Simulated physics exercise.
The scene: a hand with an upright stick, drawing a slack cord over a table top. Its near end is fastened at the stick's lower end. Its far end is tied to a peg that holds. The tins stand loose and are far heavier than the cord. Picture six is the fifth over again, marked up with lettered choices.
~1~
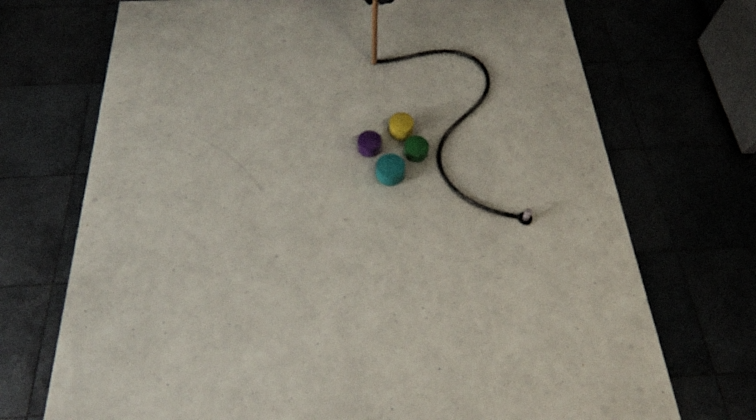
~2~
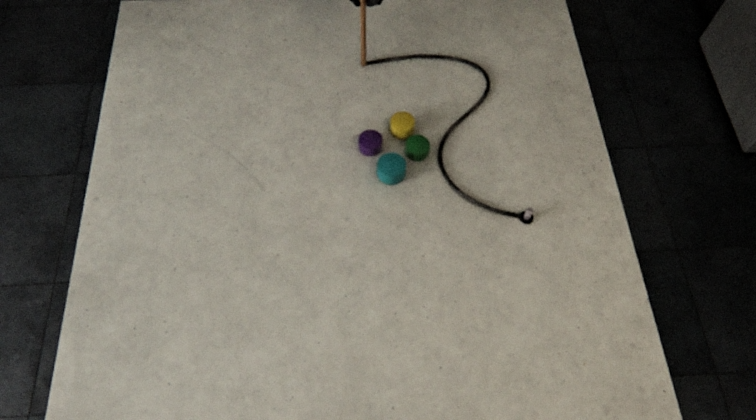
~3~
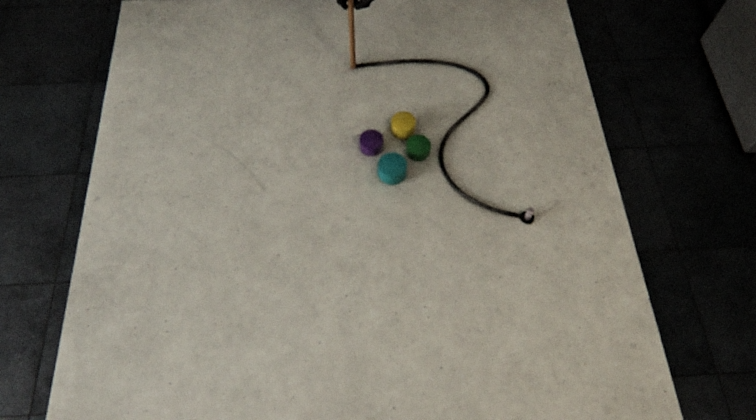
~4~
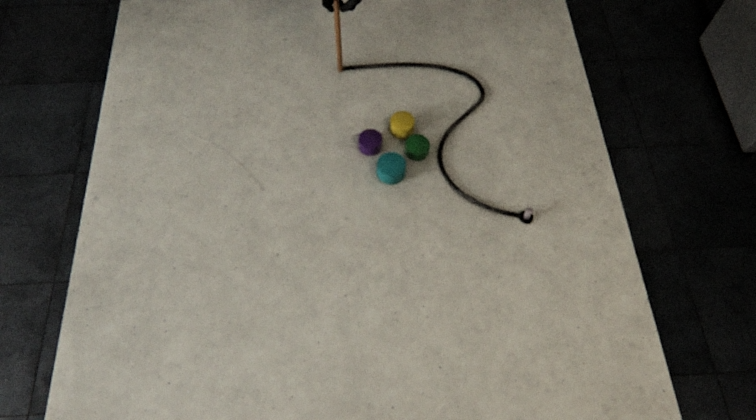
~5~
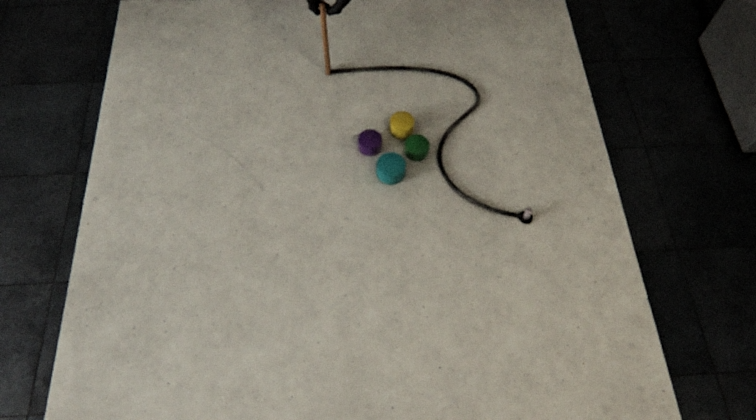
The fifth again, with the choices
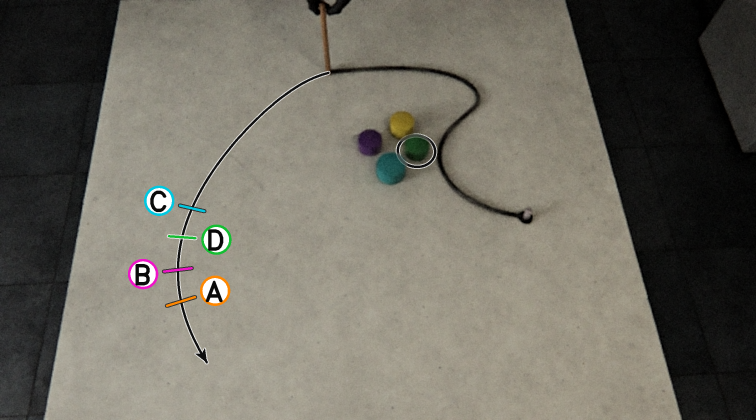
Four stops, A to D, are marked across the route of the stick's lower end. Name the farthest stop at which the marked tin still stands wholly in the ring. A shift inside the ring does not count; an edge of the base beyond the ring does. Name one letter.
No farther than C.
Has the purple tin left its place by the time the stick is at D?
By then, yes.
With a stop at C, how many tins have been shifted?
By then, one.
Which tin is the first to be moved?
Yellow.
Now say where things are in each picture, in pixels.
Green tin (416, 149); yellow tin (401, 127); turquoise tin (390, 170), in the first picture.
Turquoise tin (391, 169); purple tin (371, 143), in the second picture.
Peg (529, 214); green tin (418, 148), in the third picture.
Yellow tin (402, 125); turquoise tin (391, 168), in the fourth picture.
Purple tin (370, 143); peg (527, 214); green tin (417, 148), in the fifth picture.
On the copy, A at (181, 301); B at (178, 270); C at (192, 208); D at (182, 237); the ring at (416, 151); the route from (328, 73) via (205, 183) to (207, 362).
On C. First, foot of the stick (271, 107); green tin (417, 148).
Then, foot of the stick (224, 157); green tin (417, 148).
Finally, foot of the stick (192, 209); green tin (417, 148); yellow tin (397, 135); the green tin is still in its ring.
By contrast, A drags the ringed tin to (414, 178); B drags the ringed tin to (414, 169); D drags the ringed tin to (414, 159).
